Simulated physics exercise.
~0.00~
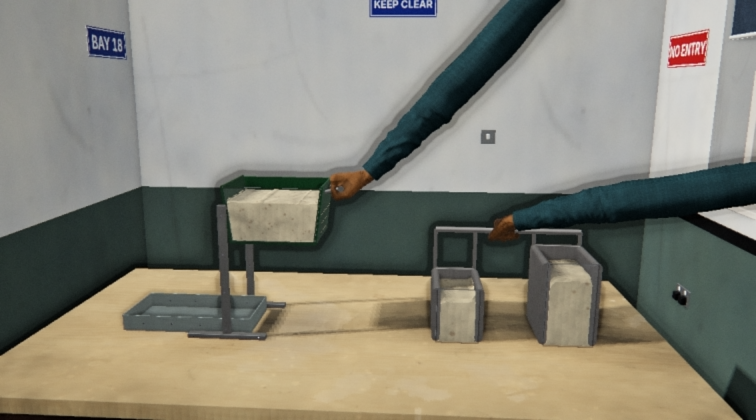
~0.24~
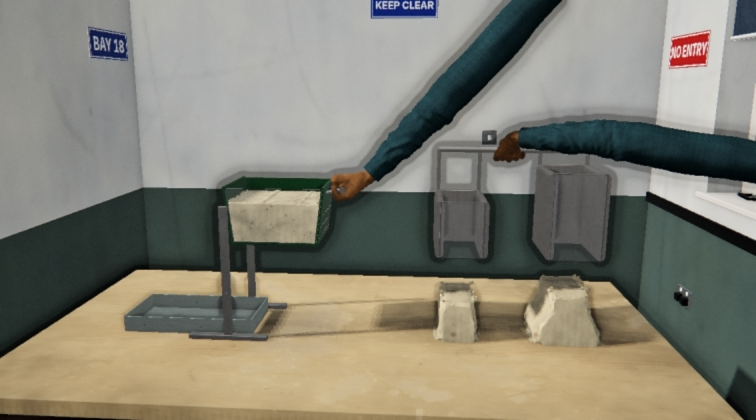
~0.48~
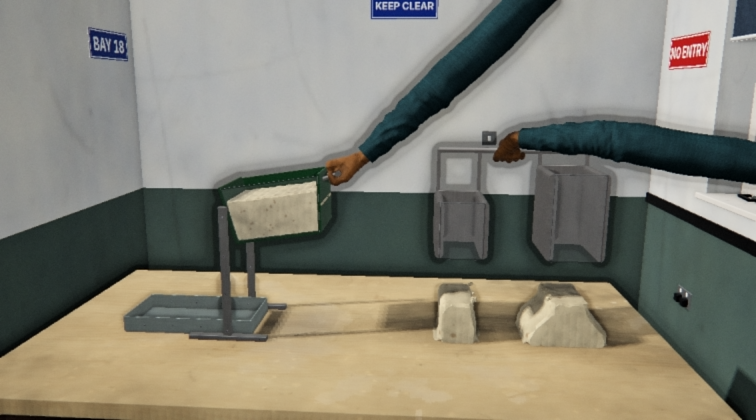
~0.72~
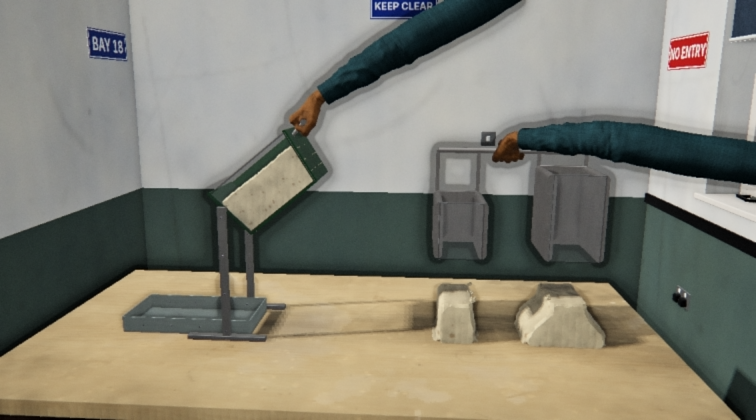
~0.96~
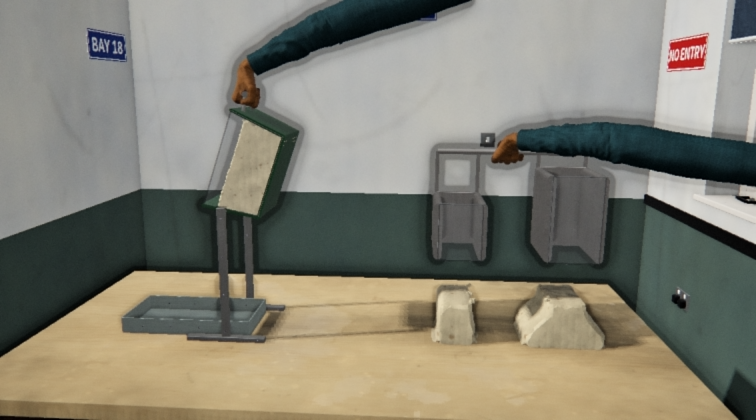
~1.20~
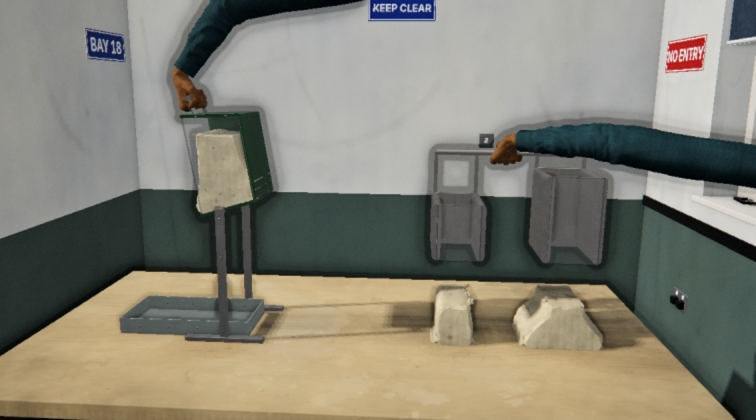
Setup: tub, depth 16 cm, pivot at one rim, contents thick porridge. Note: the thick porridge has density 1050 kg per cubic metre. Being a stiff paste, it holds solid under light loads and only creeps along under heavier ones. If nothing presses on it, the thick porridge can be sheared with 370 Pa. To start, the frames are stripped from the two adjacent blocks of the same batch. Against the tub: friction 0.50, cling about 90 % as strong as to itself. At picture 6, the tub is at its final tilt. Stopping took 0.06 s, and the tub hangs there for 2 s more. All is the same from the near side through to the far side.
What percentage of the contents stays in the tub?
Near 0 %.
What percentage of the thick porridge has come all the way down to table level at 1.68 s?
I'd say close to 70 per cent of it.
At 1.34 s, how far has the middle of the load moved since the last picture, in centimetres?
It has moved close to 8 cm.
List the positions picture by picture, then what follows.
In the first picture, handle-side rim at (319, 188), tilt 0 degrees; highest point of the thick porridge at (275, 202); test blocks 14 cm, 21 cm high (left to right).
In the second picture, handle-side rim at (321, 189), tilt 0 degrees; highest point of the thick porridge at (277, 203); test blocks 13 cm, 17 cm high (left to right).
In the third picture, handle-side rim at (316, 176), tilt 9 degrees; highest point of the thick porridge at (311, 192); test blocks 13 cm, 14 cm high (left to right).
In the fourth picture, handle-side rim at (282, 132), tilt 39 degrees; highest point of the thick porridge at (287, 149); test blocks 13 cm, 14 cm high (left to right).
In the fifth picture, handle-side rim at (230, 112), tilt 71 degrees; highest point of the thick porridge at (247, 122); test blocks 13 cm, 14 cm high (left to right).
In the sixth picture, handle-side rim at (181, 118), tilt 99 degrees; highest point of the thick porridge at (199, 135); test blocks 13 cm, 14 cm high (left to right).
By 1.34 s, the tub is at 99 degrees and holds 62 %.
By 1.51 s, the tub is at 99 degrees and holds 26 %.
By 1.68 s, the tub is at 99 degrees and holds 12 %.
By 1.85 s, the tub is at 99 degrees and holds 0 %.
By 3.20 s, at the end, the tub is at 99 degrees and holds 0 %.
